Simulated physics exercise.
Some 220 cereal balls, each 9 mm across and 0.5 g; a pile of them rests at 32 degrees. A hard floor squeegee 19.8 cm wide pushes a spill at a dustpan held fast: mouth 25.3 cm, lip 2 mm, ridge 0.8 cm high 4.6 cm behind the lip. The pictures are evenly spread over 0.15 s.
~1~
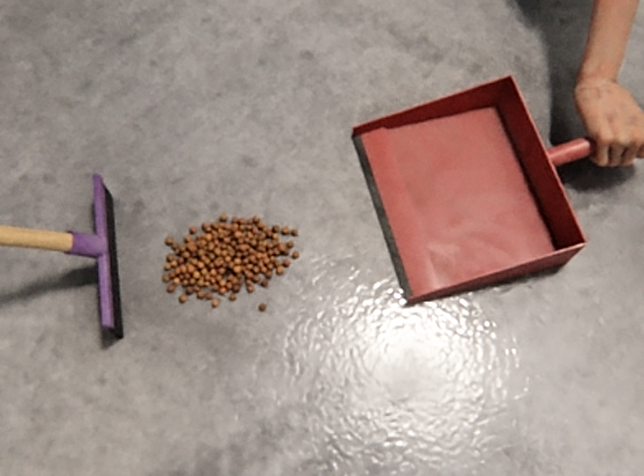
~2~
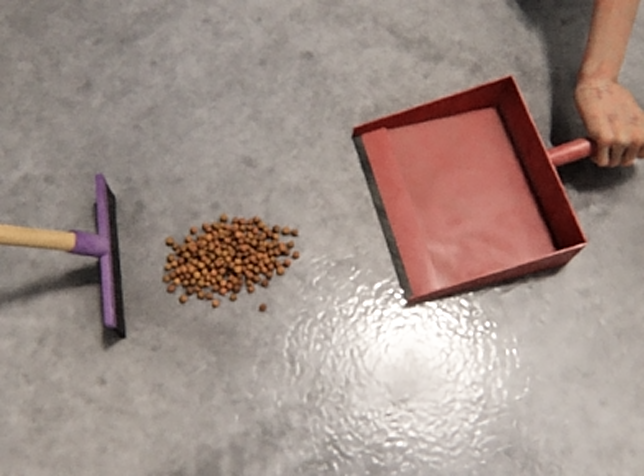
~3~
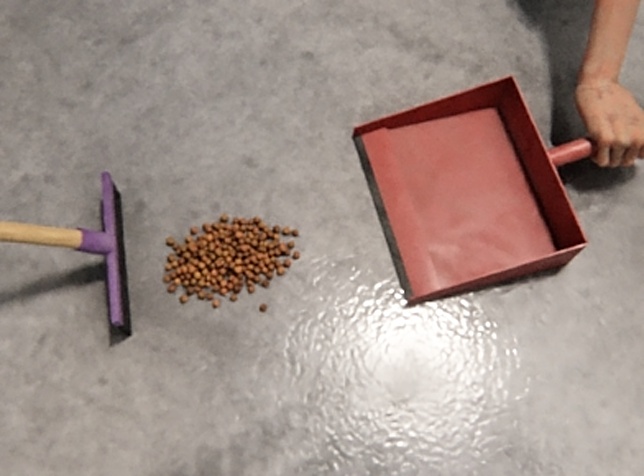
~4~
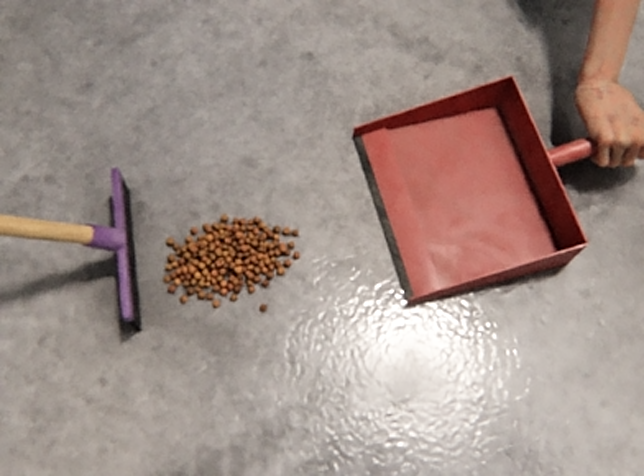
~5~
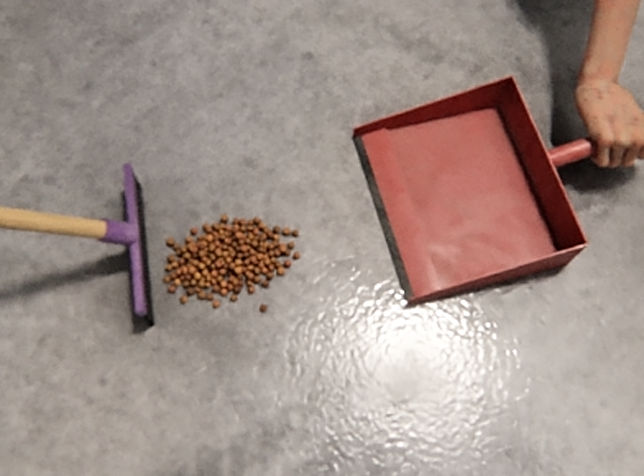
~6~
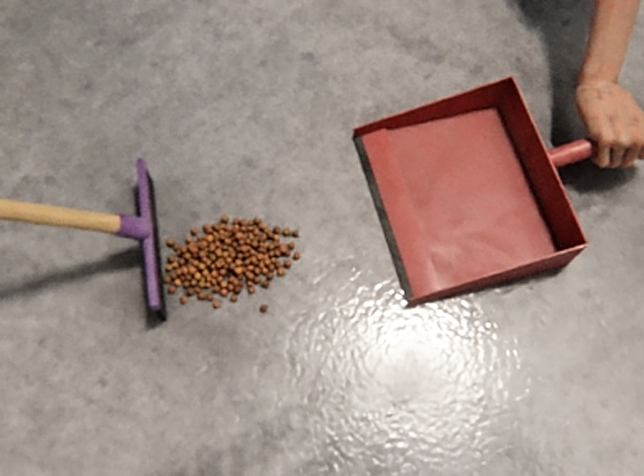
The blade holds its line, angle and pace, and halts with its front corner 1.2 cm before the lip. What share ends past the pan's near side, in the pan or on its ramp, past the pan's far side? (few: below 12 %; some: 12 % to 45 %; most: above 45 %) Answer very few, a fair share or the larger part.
Past the pan's near side: Very few; in the pan or on its ramp: A fair share; past the pan's far side: Very few.
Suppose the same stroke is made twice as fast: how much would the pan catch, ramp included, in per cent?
Then about 55 per cent.
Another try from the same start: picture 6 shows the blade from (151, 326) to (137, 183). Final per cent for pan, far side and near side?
Pan 55, far 0, near 10.
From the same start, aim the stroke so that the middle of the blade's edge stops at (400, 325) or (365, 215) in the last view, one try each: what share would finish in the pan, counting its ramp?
About 30 and 60 per cent.
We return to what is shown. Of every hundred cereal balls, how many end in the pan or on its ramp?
Some 35 per cent.
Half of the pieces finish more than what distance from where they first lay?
Roughly 20 cm.
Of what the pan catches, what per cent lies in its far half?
Some 80 per cent.
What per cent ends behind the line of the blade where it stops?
Roughly 30 per cent.
Then, 0.23 s after the last picture, middle of the blade 16 cm from the lip; 0 % over the lip, far side 0 %, near side 0 %.
Then, 0.39 s after the last picture, middle of the blade 7 cm from the lip; 0 % over the lip, far side 0 %, near side 0 %.
Then, 0.67 s after the last picture, middle of the blade 2 cm from the lip; 35 % over the lip, far side 0 %, near side 0 %.
In the end, near side 0 %, pan 35 %, far side 0 %, in front of the lip or behind the blade 65 %.
